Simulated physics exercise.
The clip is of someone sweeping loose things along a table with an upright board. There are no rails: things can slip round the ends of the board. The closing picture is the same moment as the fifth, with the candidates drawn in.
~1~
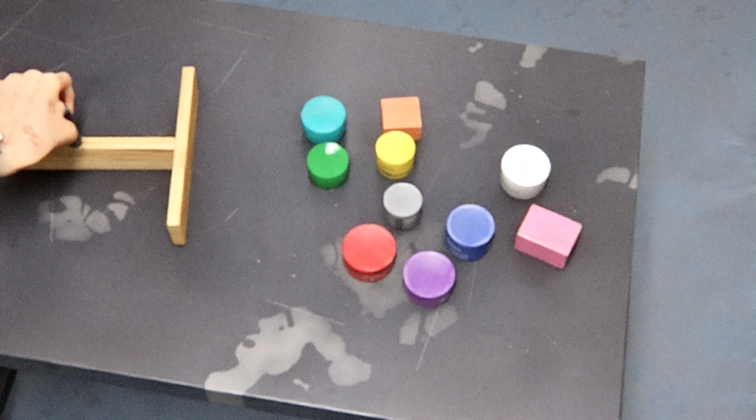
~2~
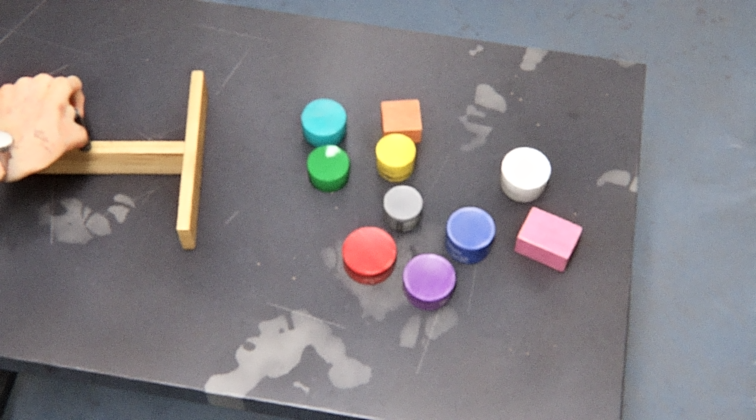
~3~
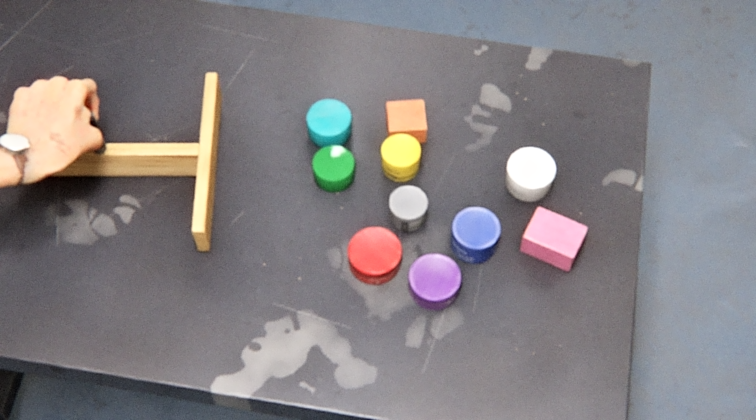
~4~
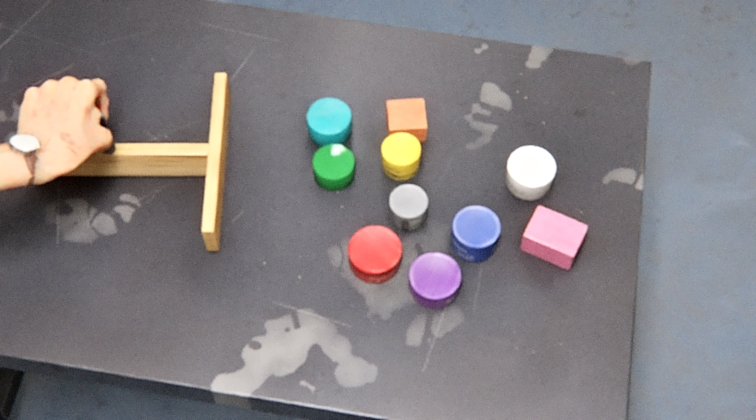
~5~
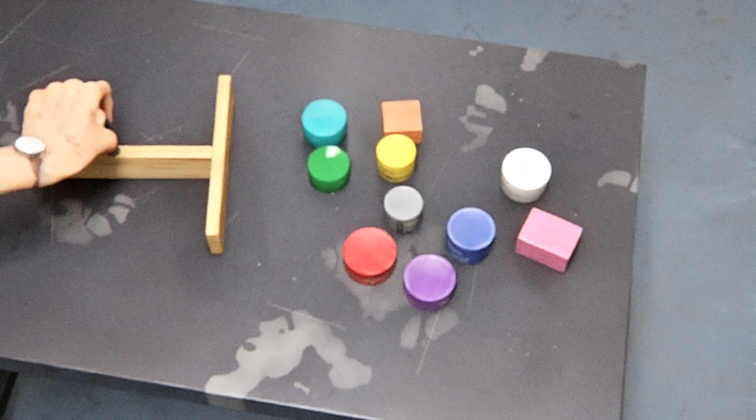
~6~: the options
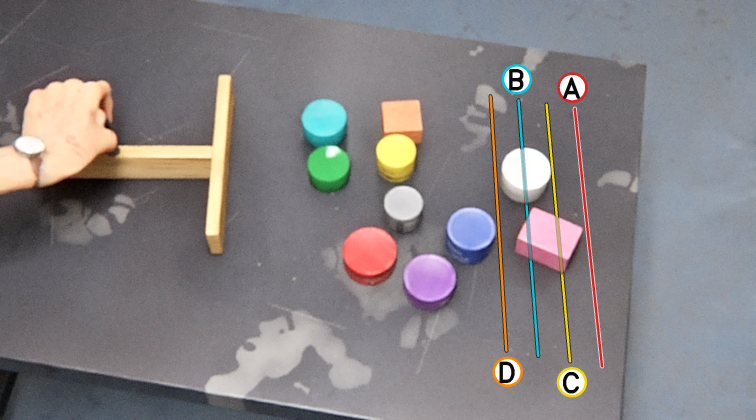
At first, a hand at the left grips the handle of an upright wooden board on a dark table, with colourful round containers and two blocks scattered to its right. The hand then pushes the board a short way rightward, slowing toward the end, while the untouched objects keep their arrangement.
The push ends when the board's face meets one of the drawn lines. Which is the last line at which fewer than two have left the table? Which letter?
C.
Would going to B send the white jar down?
By then, no.
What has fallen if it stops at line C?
It is the pink block.
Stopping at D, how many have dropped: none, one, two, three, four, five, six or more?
By then, none.
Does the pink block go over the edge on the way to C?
Yes.
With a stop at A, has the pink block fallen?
Yes.
On the marked copy, A at (588, 229); B at (528, 220); C at (558, 225); D at (498, 216).
With C. Early on, board (338, 170); orange block (408, 122); turquoise tin (368, 127).
Further on, board (460, 189); pink block (568, 245); orange block (493, 98).
At the end, board (558, 204); pink block over the edge; blue tub (622, 219); one fallen.
As for the rest, A drops three; B is within the limit but short; D is within the limit but short.
